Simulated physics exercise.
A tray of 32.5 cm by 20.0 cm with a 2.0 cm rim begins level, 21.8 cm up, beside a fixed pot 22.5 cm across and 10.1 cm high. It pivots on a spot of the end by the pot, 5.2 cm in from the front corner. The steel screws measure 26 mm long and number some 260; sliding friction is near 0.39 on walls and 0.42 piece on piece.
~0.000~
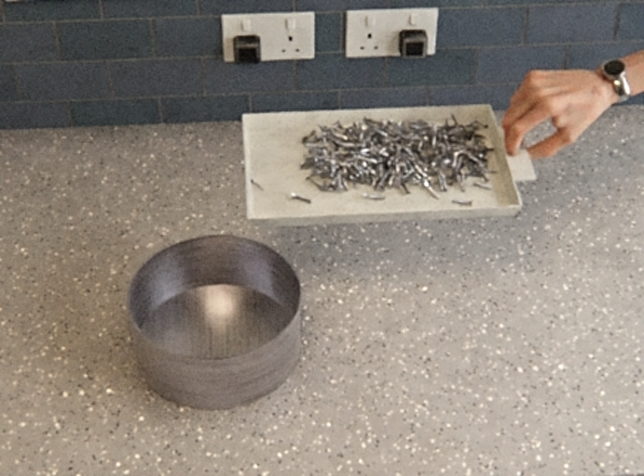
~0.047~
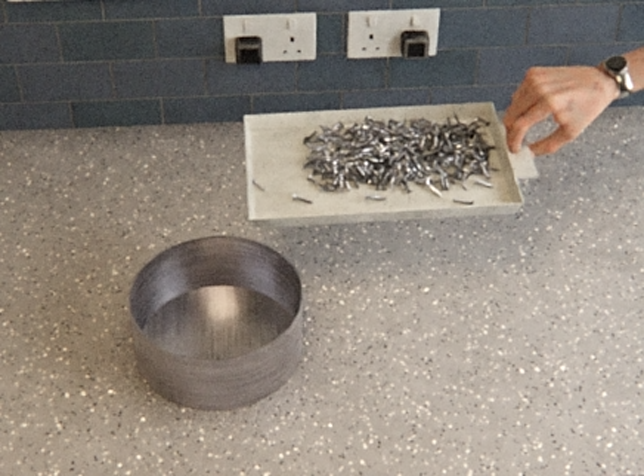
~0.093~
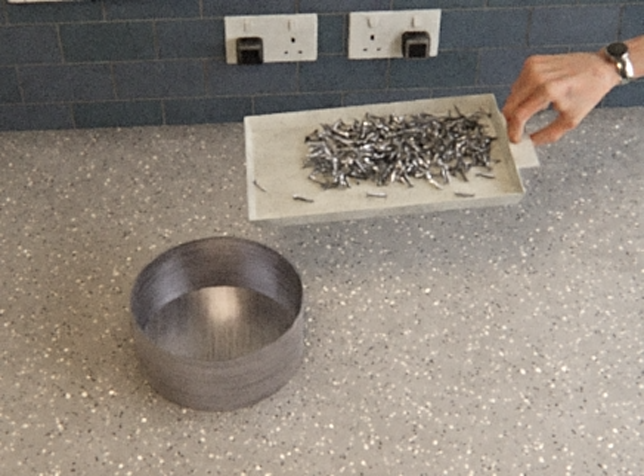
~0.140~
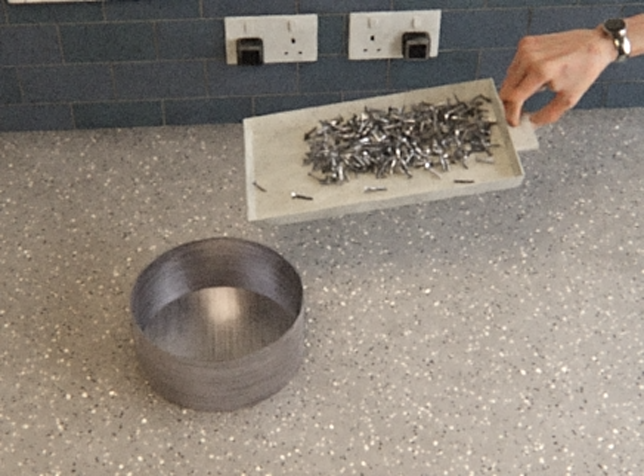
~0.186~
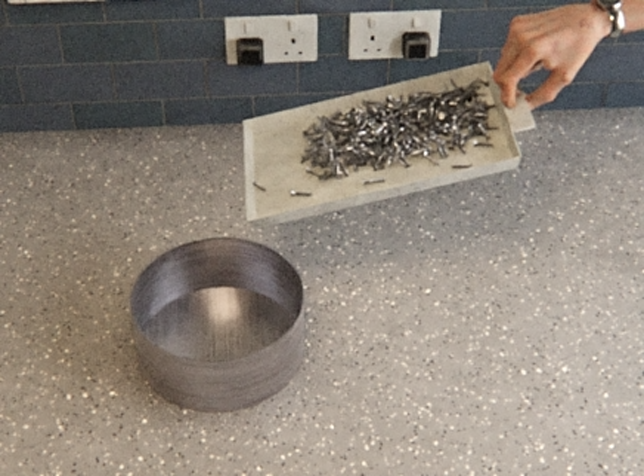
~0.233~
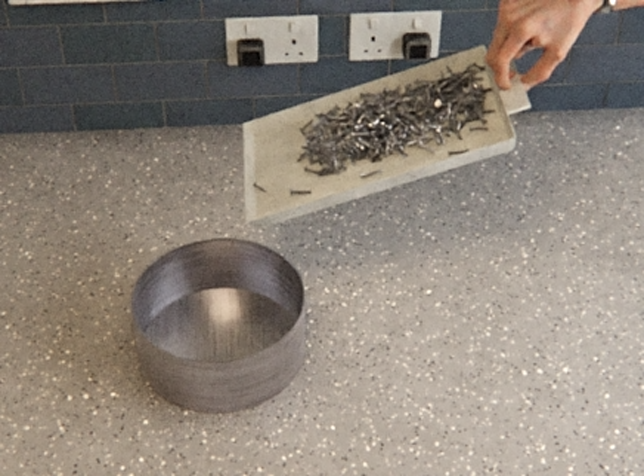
The video shows a hand raising the right end of a pale rectangular tray of small metal screws above a speckled countertop, tilting it increasingly down to the left, while a round, empty metal pot stays still.
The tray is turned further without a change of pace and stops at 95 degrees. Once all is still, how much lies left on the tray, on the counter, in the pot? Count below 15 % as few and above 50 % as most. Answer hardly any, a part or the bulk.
Tray: Hardly any, counter: The bulk, pot: A part.
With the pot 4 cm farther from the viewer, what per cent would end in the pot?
In that case some 45 per cent.
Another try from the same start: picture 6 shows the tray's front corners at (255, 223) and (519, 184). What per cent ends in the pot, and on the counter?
Pot 100, counter 0.
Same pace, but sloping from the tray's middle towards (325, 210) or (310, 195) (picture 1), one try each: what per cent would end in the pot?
Some 90 and 100 per cent.
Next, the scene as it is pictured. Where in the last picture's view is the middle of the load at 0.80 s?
Around (204, 197).
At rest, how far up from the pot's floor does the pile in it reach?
Some 2.0 cm.
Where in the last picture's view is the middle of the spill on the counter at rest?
Near (160, 261).
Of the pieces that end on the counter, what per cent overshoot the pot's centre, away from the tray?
Some 90 per cent.
After 0.57 s, tilt 56 degrees; the tray holds 100 %, the pot 0 %.
Then, at 0.80 s, tilt 82 degrees; the tray holds 15 %, the pot 5 %.
After 1.13 s, tilt 95 degrees; the tray holds 0 %, the pot 25 %.
By 2.3 s all is still; tray 0 %, counter 75 %, pot 25 %.
